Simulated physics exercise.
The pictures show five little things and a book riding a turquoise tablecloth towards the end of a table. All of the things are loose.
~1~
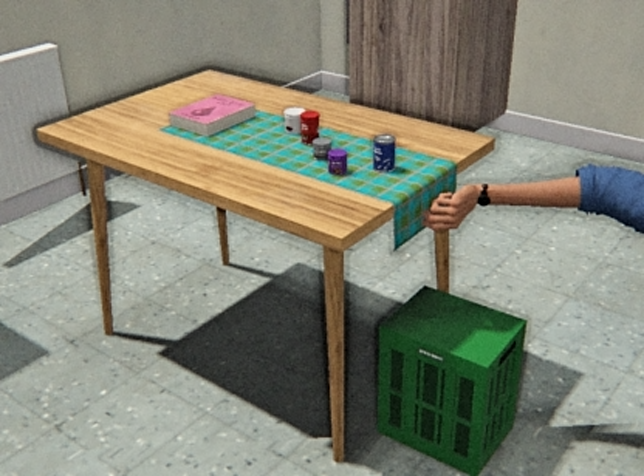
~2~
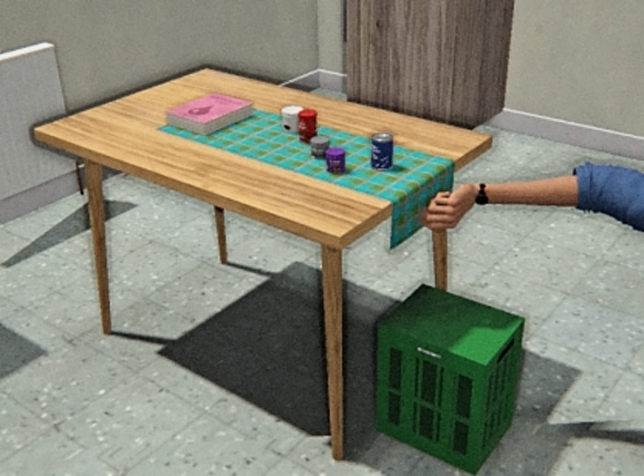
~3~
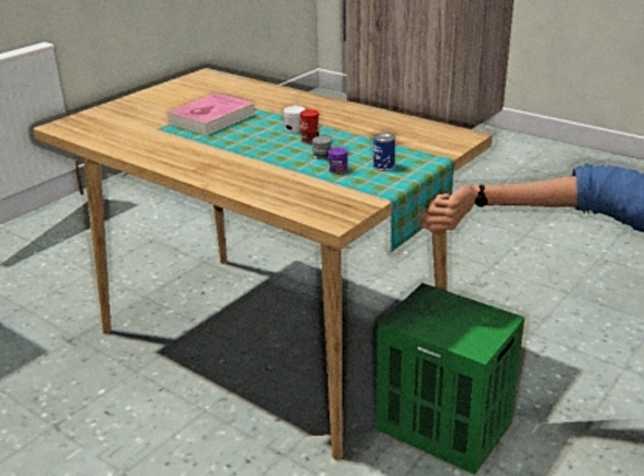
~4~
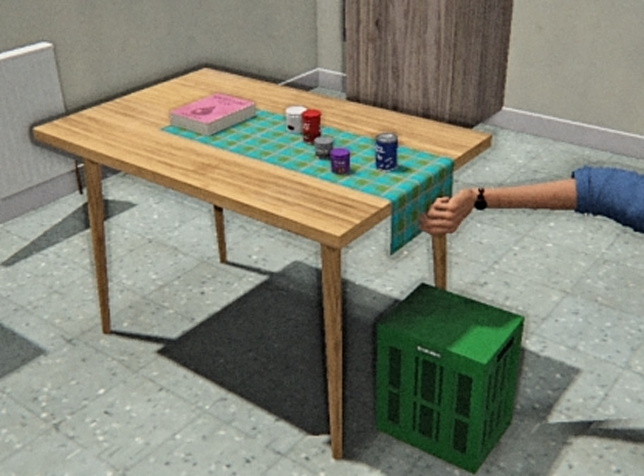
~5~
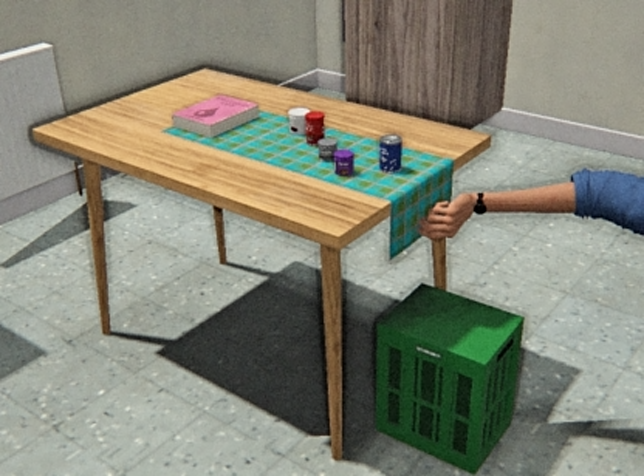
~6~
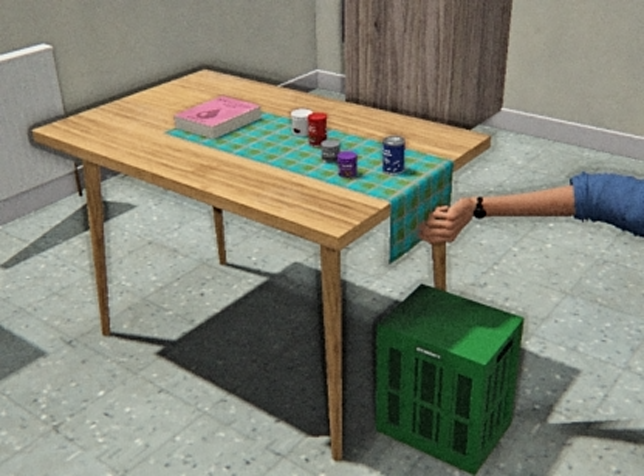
An arm in a blue sleeve reaches in from the right of a grey-floored room, seen from slightly above, its hand gripping a turquoise checked cloth hanging over a wooden table's end. On the cloth are a pink book at left and white, red, grey, purple and blue containers, with a green crate below. The hand draws the cloth slightly downward, and everything on it shifts slightly right, the view nearly still.
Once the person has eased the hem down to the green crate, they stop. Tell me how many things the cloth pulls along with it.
It pulls along two.
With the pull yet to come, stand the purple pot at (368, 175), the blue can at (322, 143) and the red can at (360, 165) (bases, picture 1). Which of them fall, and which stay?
Of the three, the purple pot takes a tumble, the blue can stays aboard, the red can takes a tumble.
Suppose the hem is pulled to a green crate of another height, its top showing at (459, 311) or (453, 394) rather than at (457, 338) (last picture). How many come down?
The count comes out 1 and 4.
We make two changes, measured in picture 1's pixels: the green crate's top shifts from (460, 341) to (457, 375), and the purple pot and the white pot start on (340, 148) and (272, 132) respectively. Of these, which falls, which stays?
Here's what happens: The purple pot leaves its perch, the white pot remains aboard.
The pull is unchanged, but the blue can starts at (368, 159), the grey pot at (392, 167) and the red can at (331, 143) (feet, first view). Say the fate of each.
Blue can: Gone off. Grey pot: Gone off. Red can: Still up.
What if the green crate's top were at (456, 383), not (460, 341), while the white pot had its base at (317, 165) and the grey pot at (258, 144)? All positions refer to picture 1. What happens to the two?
White pot: Lost; grey pot: Safe.
A little later, hem near (421, 288); blue can gone.
Next, hem on the crate; blue can and purple pot gone.
When it is over, hem on the crate; blue can and purple pot gone. The table loses two.
